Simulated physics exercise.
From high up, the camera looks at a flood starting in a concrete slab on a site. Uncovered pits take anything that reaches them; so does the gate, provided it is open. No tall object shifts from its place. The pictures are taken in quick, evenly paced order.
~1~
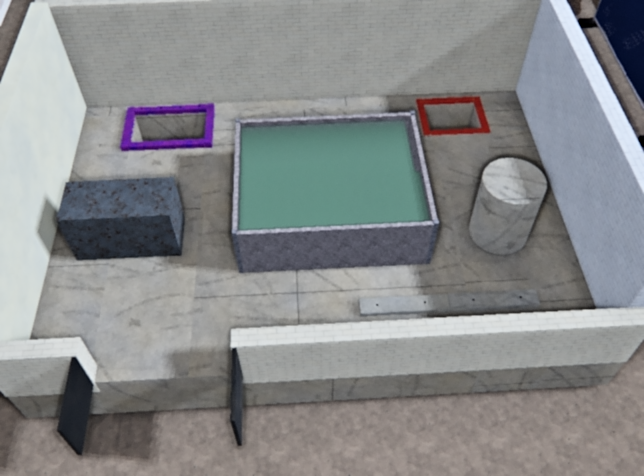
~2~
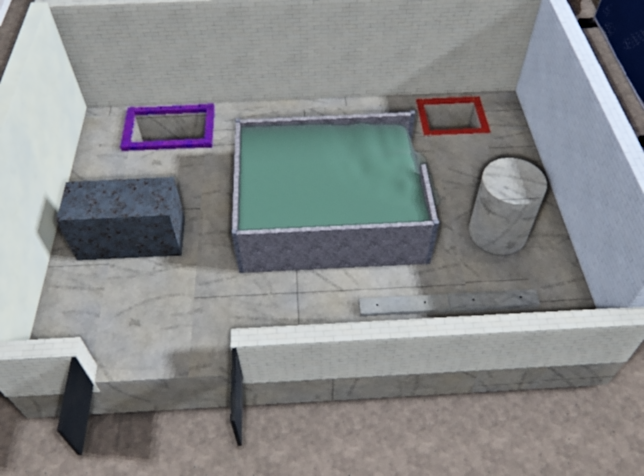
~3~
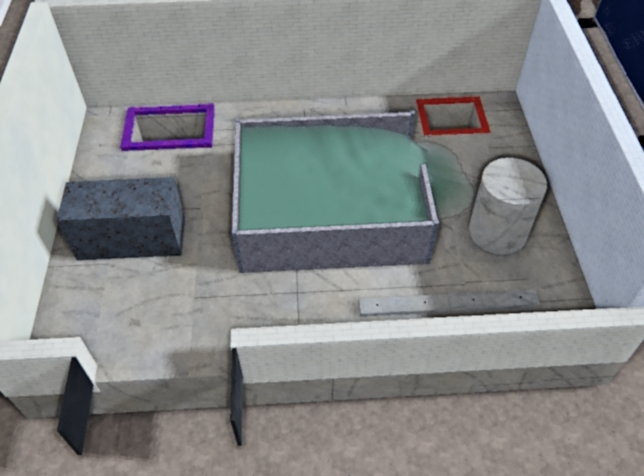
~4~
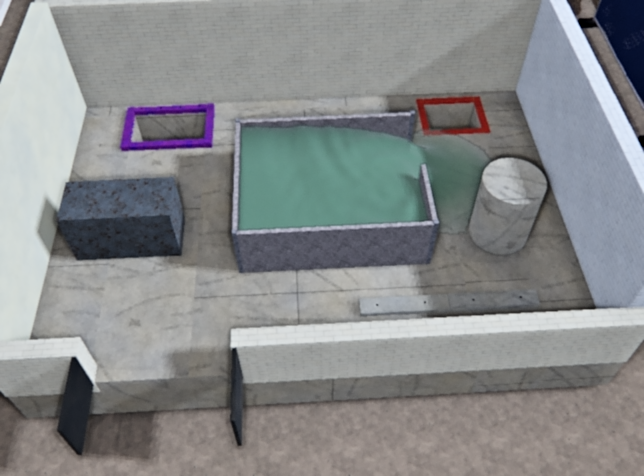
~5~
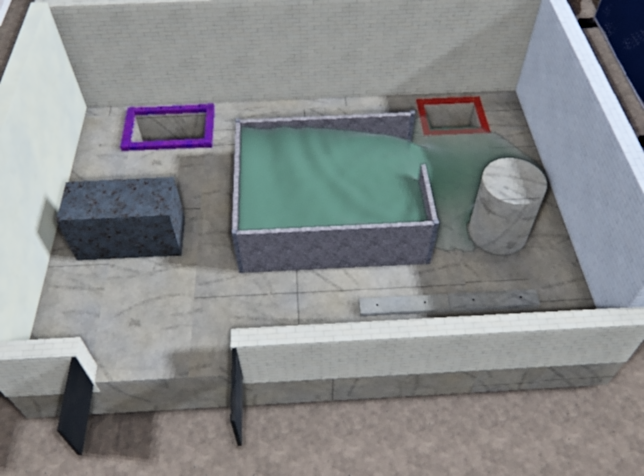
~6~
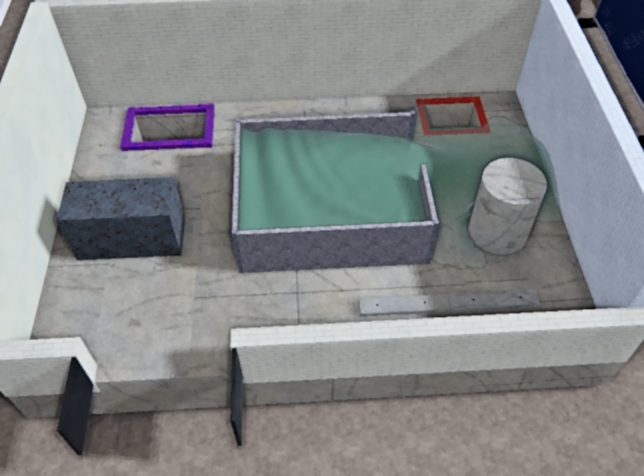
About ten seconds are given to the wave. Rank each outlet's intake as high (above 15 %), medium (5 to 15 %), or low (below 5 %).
Intake: The gate is low; the purple pit is low; the red pit is high.
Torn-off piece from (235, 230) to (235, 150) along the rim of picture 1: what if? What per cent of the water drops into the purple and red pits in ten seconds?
In percent: Purple 15, red 4.
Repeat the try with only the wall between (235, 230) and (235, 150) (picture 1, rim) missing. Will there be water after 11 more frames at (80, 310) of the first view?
Outcome: Swamped.
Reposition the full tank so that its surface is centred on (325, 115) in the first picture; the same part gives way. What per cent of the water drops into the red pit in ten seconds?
Share in the red pit - 65 %.
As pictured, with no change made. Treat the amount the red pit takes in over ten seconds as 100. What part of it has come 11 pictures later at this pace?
I'd say some 15 per cent.
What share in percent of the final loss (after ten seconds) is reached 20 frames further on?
Result, approximate: 35 per cent.
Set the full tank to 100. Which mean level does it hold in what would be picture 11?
Near 74 in a hundred.
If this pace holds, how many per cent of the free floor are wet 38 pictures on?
Roughly 75 %.
A moment on, water covers 20 % of the floor; the gate 0 %, the purple pit 0 %, the red pit 2 %.
Next, water covers 30 % of the floor; the gate 0 %, the purple pit 0 %, the red pit 6 %.
Then, water covers 50 % of the floor; the gate 0 %, the purple pit 0 %, the red pit 16 %.
Later, water covers 75 % of the floor; the gate 0 %, the purple pit 0 %, the red pit 30 %.
In the end, water covers 90 % of the floor; the gate 2 %, the purple pit 0 %, the red pit 42 %.
